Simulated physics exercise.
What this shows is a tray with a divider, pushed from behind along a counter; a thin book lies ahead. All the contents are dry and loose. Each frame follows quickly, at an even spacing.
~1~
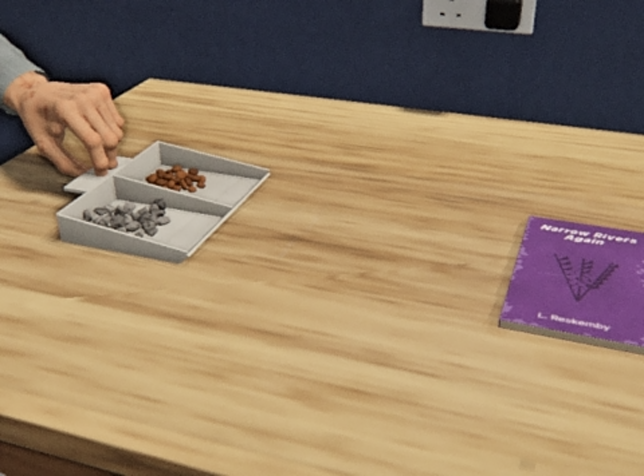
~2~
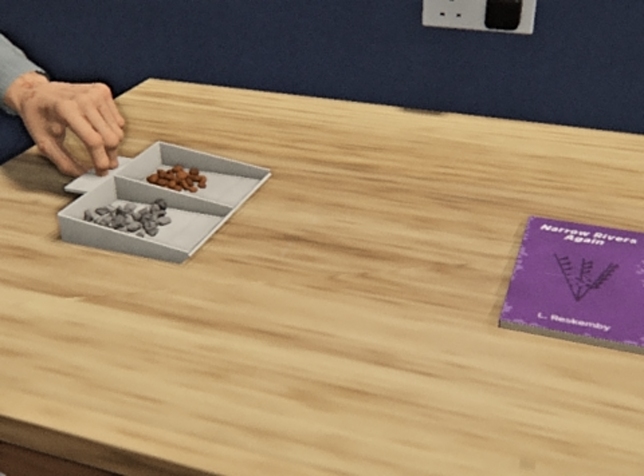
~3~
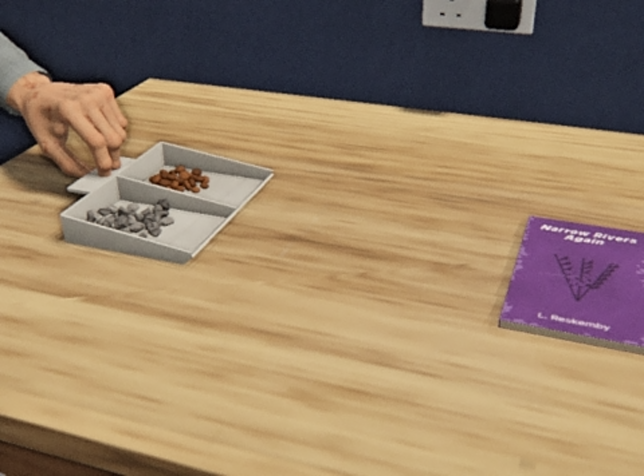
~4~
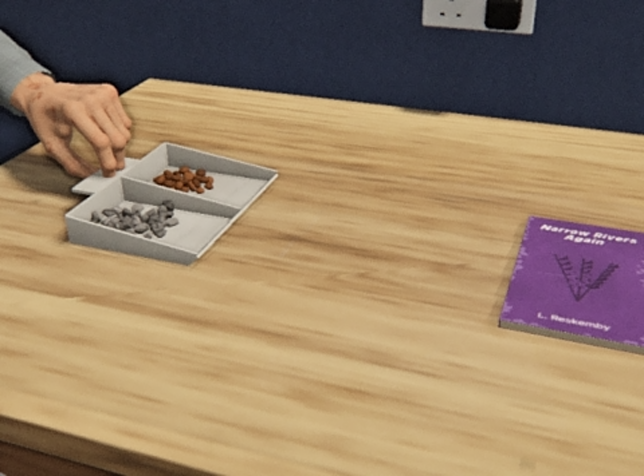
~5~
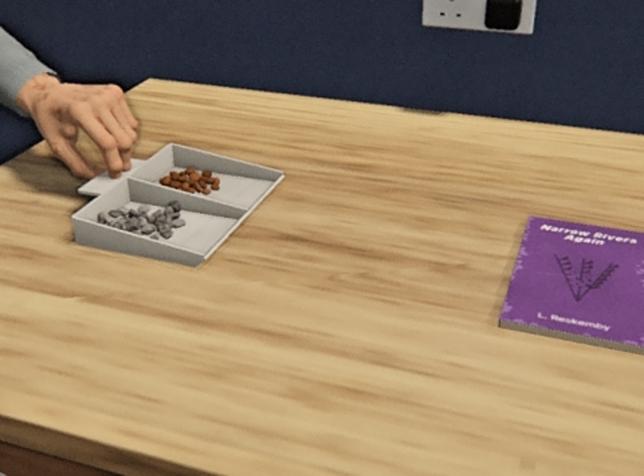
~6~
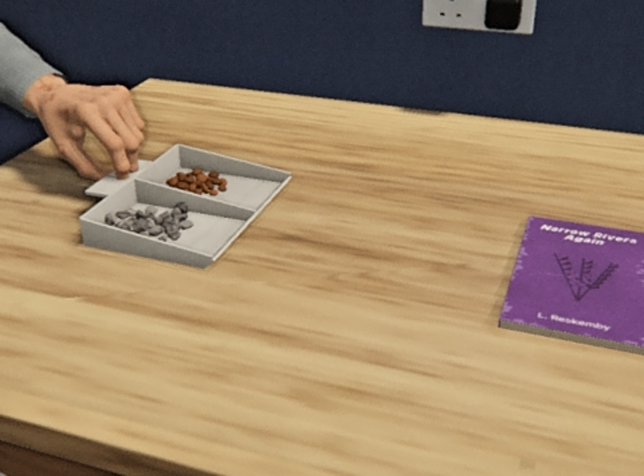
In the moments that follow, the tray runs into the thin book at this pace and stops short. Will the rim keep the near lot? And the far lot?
Well, the near lot is retained, and as for the far lot, it is retained.
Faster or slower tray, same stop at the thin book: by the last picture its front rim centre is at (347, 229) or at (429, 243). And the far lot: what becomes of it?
Try one: It stays put inside. Try two: It spills some.
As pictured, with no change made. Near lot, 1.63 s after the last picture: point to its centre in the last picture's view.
Its centre lies roughly at (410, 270).
Then, 0.76 s after the last picture, tray still sliding, front rim near (370, 233); near lot all inside; far lot all inside.
Then, 1.63 s after the last picture, tray stopped at the thin book; near lot all inside; far lot all inside.
At rest, tray stopped at the thin book; near lot all inside; far lot all inside.
